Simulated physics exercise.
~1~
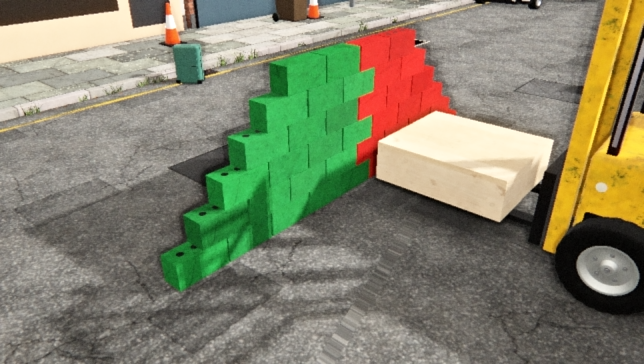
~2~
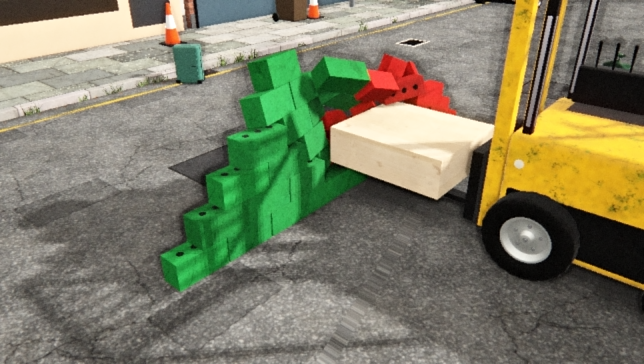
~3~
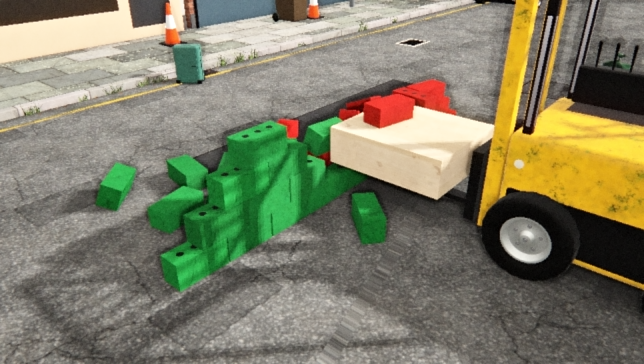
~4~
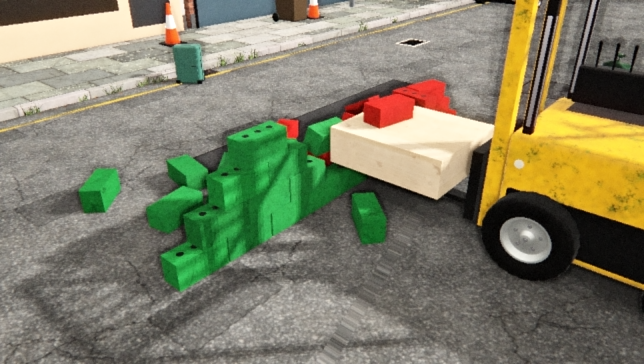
Yellow forklift pushing a pale box into a stepped green and red block wall, toppling its upper part into a scattered heap.
